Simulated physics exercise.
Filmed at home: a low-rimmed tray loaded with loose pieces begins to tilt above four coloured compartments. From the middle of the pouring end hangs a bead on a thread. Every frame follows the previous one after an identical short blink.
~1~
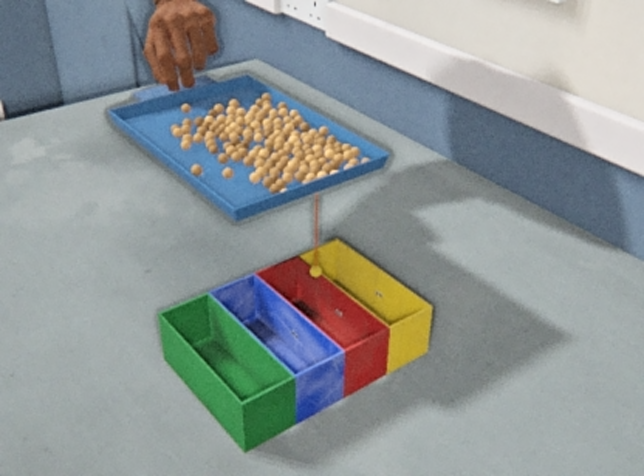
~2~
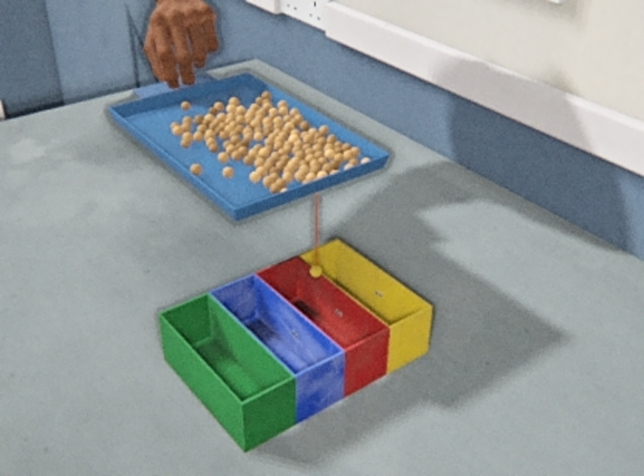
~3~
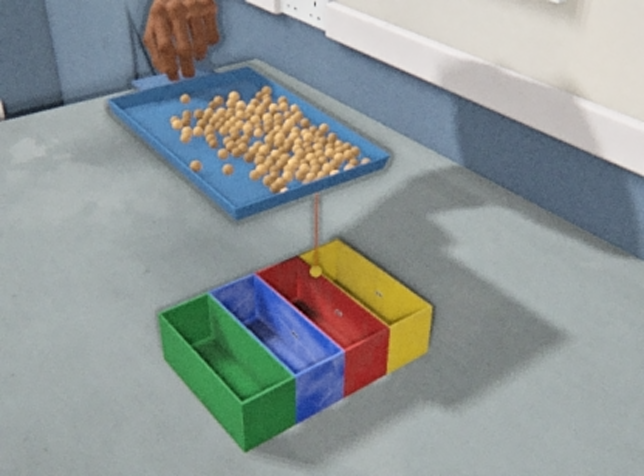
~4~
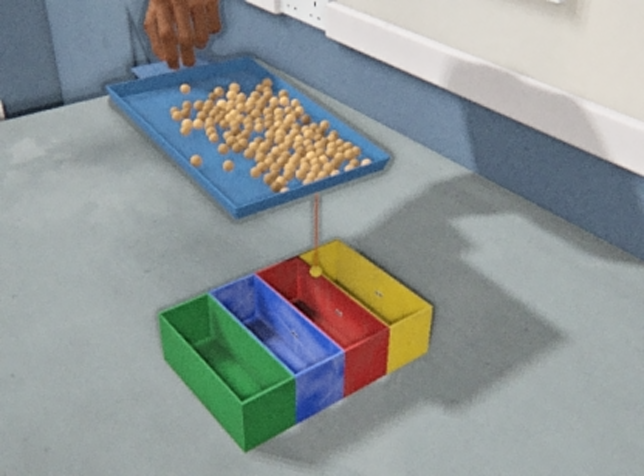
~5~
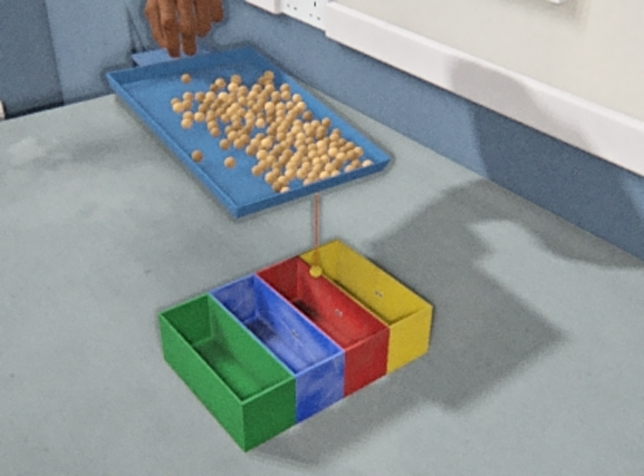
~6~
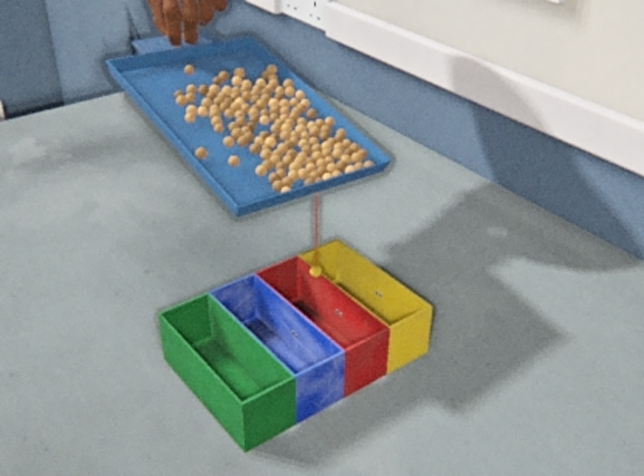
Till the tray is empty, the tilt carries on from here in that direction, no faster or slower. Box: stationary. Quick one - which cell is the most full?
The yellow one is.
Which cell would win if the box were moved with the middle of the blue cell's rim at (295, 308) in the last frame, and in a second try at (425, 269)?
In turn: The yellow cell; the green one.
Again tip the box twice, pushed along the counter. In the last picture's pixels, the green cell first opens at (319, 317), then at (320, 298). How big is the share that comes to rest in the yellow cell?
The first try yields 0% and the second yields 0%.
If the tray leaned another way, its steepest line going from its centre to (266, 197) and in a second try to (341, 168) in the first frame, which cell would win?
Blue first, that yellow cell second.
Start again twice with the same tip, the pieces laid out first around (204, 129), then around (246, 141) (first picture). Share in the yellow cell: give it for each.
The first start yields 40 per cent, the second 30 per cent.
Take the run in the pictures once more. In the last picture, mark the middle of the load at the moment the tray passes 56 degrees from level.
The load is centred about (334, 150).
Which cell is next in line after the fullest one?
Behind the top one comes the cell in red.
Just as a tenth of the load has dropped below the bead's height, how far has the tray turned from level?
About 65° of tilt.
Soon after the last picture, tray tipped steeply; nearly all on the tray; a small part falling or outside the box.
A little later, tray tipped right over; a stray few on the tray; about a third in the yellow cell; a small part in the red cell; a stray few in the blue cell; about half falling or outside the box.
Later still, tray tipped past a quarter turn; about a third in the yellow cell; a small part in the red cell; a stray few in the blue cell; about half falling or outside the box.
At rest, tray tipped past a quarter turn; about a third in the yellow cell; a small part in the red cell; a stray few in the blue cell; none in the green cell; about half outside the box.
